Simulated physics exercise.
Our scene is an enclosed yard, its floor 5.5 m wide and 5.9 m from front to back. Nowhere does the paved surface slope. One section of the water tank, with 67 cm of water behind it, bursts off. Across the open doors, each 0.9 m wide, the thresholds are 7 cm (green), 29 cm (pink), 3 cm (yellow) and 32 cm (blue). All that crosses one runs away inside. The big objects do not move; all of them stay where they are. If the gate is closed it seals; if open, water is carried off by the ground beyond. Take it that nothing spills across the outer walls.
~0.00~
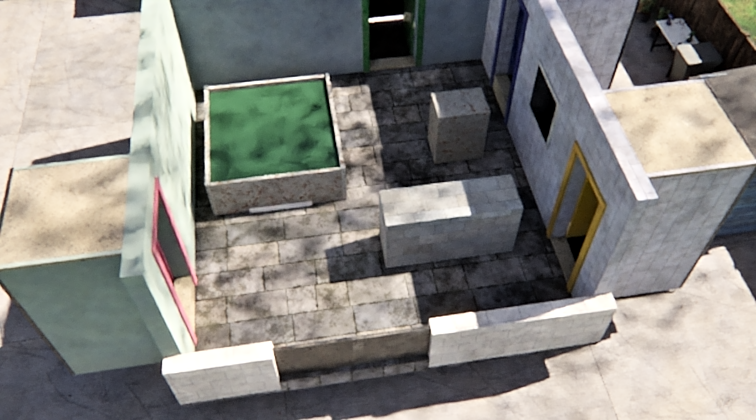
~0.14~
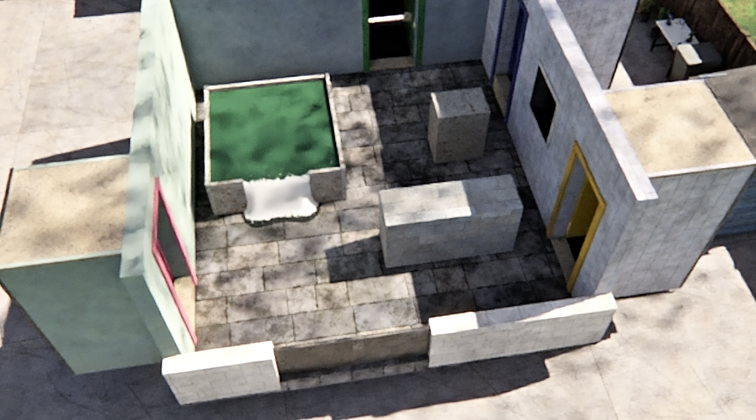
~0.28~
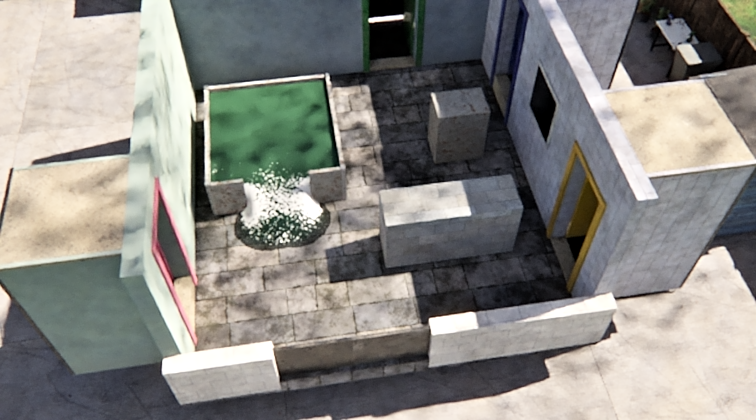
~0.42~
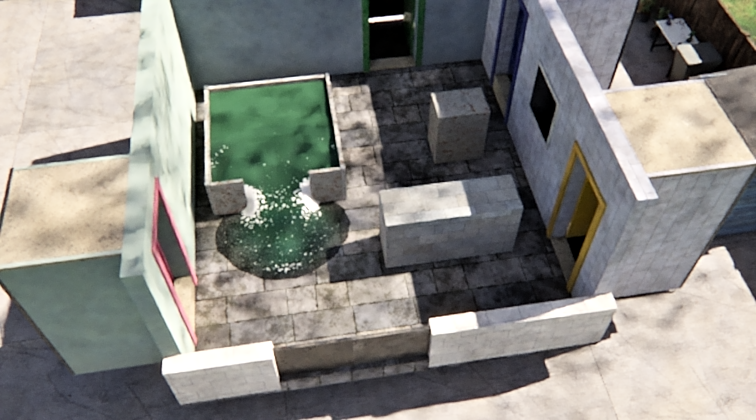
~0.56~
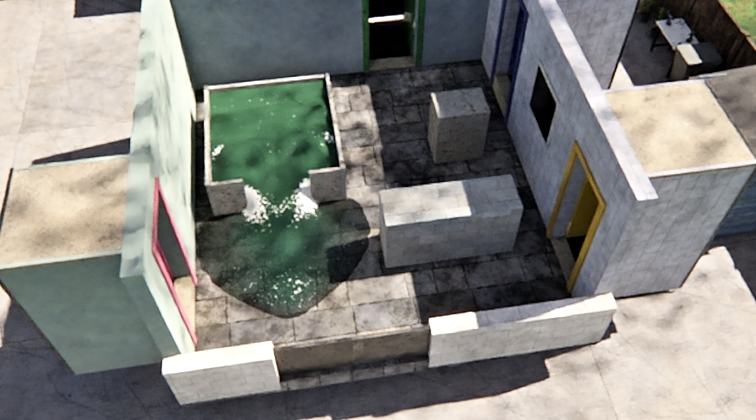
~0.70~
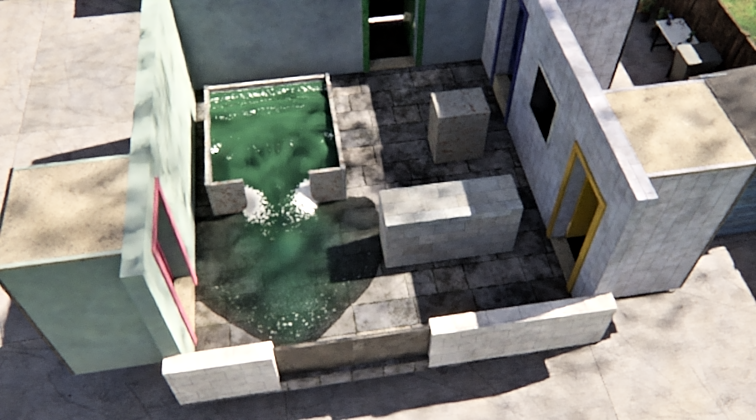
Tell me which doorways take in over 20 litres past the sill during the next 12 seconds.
The green door undershoots the limit, the pink door undershoots the limit, the yellow door overshoots the limit, the blue door undershoots the limit.
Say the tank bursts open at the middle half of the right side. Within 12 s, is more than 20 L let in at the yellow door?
Yellow: Exceeds.
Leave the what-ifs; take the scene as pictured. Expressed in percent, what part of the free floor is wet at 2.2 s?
Roughly 35 percent.
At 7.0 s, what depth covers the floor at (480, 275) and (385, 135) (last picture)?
First spot 17 cm, second spot 1 cm.
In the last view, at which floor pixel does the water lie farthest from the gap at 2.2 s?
About pixel (573, 322).
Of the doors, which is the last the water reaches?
That's the green door.
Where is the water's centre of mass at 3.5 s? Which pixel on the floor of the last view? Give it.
Roughly (303, 229).
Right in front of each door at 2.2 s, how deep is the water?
In cm: Green 0, pink 23, yellow 0, blue 0.
After 1.4 s water covers 30 % of the floor and is deepest (46 cm) near (196, 378); green door not reached, pink door 18 cm at the sill, 0 L in, yellow door not reached, blue door not reached.
After 2.2 s water covers 35 % of the floor and is deepest (38 cm) near (235, 372); green door not reached, pink door 23 cm at the sill, 0 L in, yellow door not reached, blue door not reached.
After 3.5 s water covers 45 % of the floor and is deepest (25 cm) near (257, 291); green door not reached, pink door 22 cm at the sill, 1 L in, yellow door 16 cm at the sill, 39 L in, blue door not reached.
After 7.0 s water covers 75 % of the floor and is deepest (20 cm) near (491, 301); green door not reached, pink door 14 cm at the sill, 2 L in, yellow door 17 cm at the sill, 404 L in, blue door 4 cm at the sill, 0 L in.
After 12.0 s water covers 95 % of the floor and is deepest (12 cm) near (476, 337); green door 7 cm at the sill, 2 L in, pink door 7 cm at the sill, 2 L in, yellow door 11 cm at the sill, 693 L in, blue door 7 cm at the sill, 0 L in.
